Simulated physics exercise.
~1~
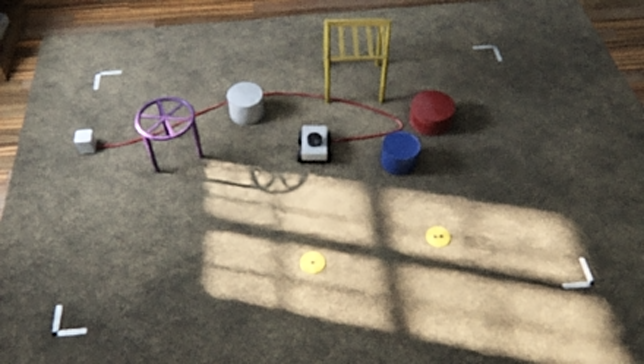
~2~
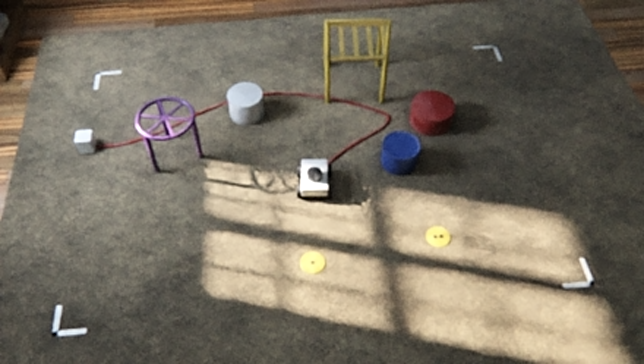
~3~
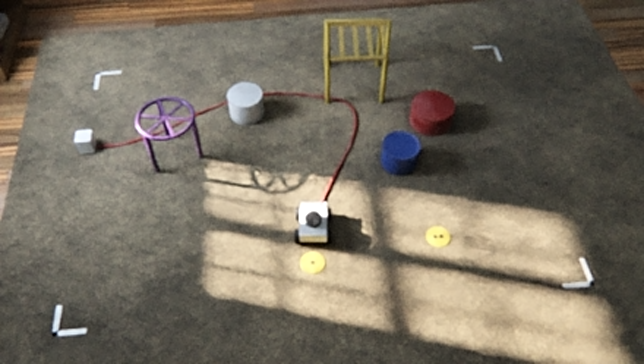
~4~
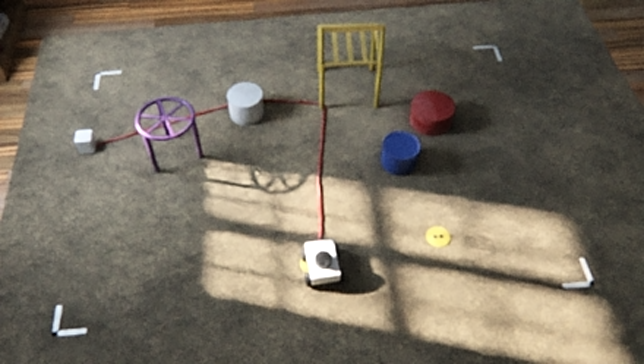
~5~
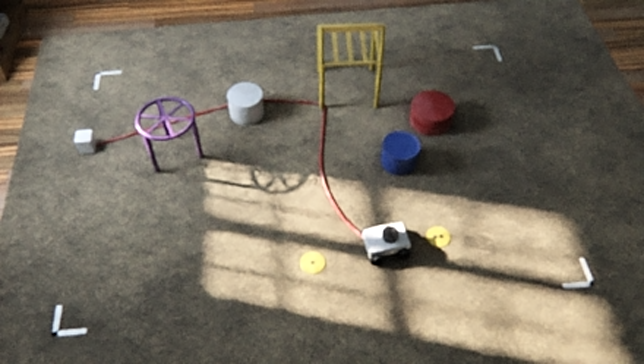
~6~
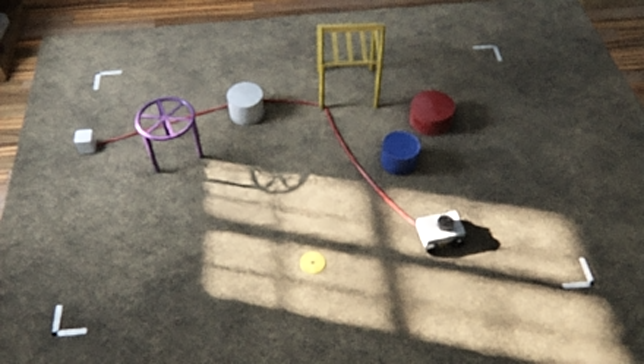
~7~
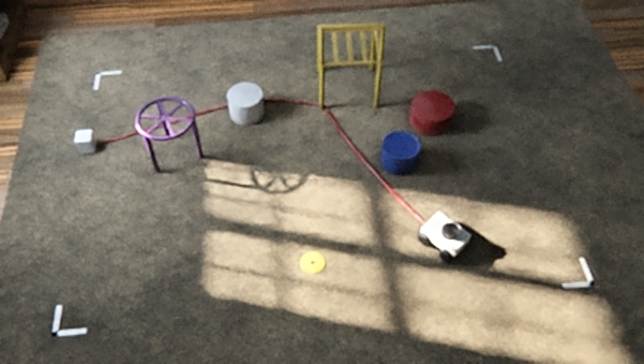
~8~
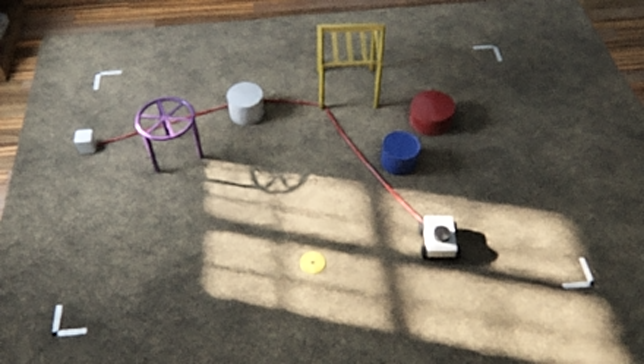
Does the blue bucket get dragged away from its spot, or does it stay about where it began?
It stays about where it began. The blue bucket hardly stirs while the cart pulls the red cord across the carpet.
Living-room carpet with white cart trailing red cord down, then right to second yellow mark, yellow chair shifting slightly, cart stopping.
